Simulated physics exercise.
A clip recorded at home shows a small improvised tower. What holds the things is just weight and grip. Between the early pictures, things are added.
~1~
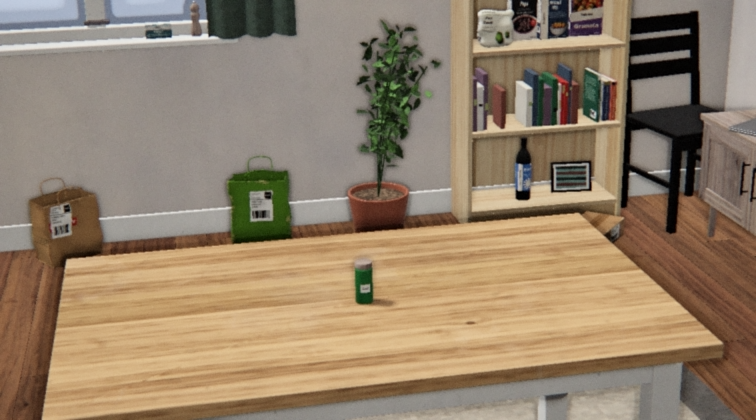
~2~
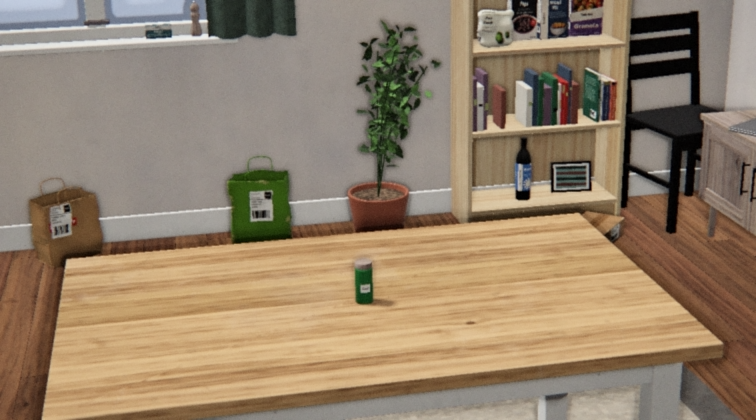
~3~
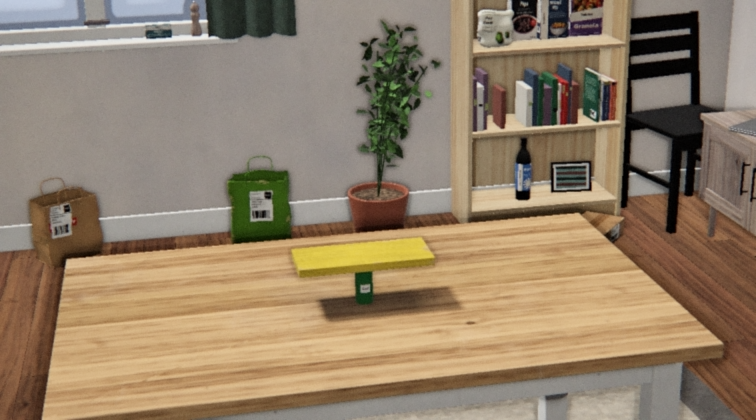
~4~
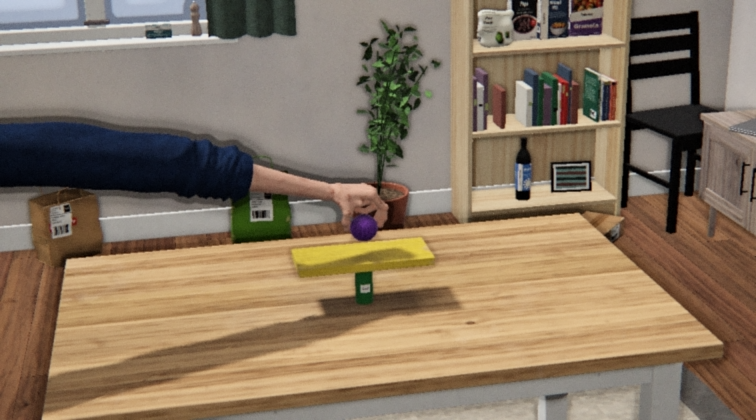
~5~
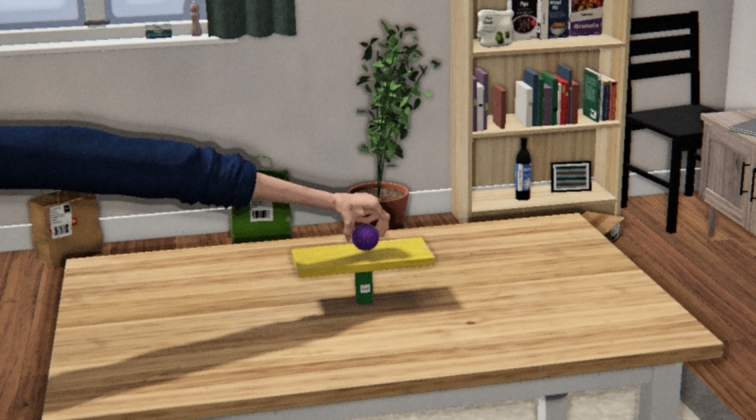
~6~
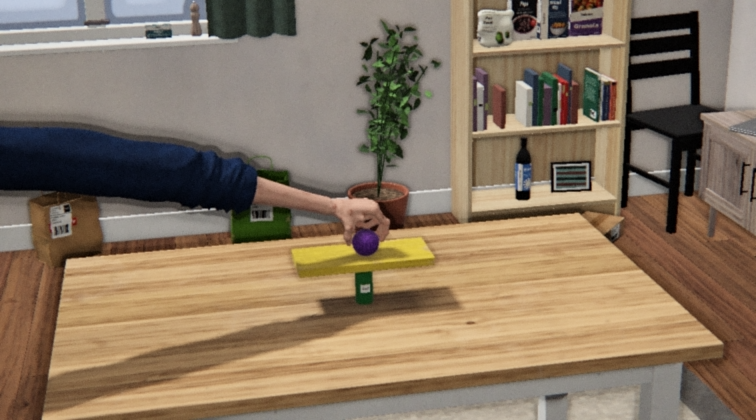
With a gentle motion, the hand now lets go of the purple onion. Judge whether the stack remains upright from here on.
Stays standing.
Then, 0.30 s after the last picture, nothing has stirred.
Then, 0.70 s after the last picture, purple onion resting near (366, 243).
At rest, all 3 in place. Seen from the same camera at the end, purple onion near (366, 243). The stack holds.
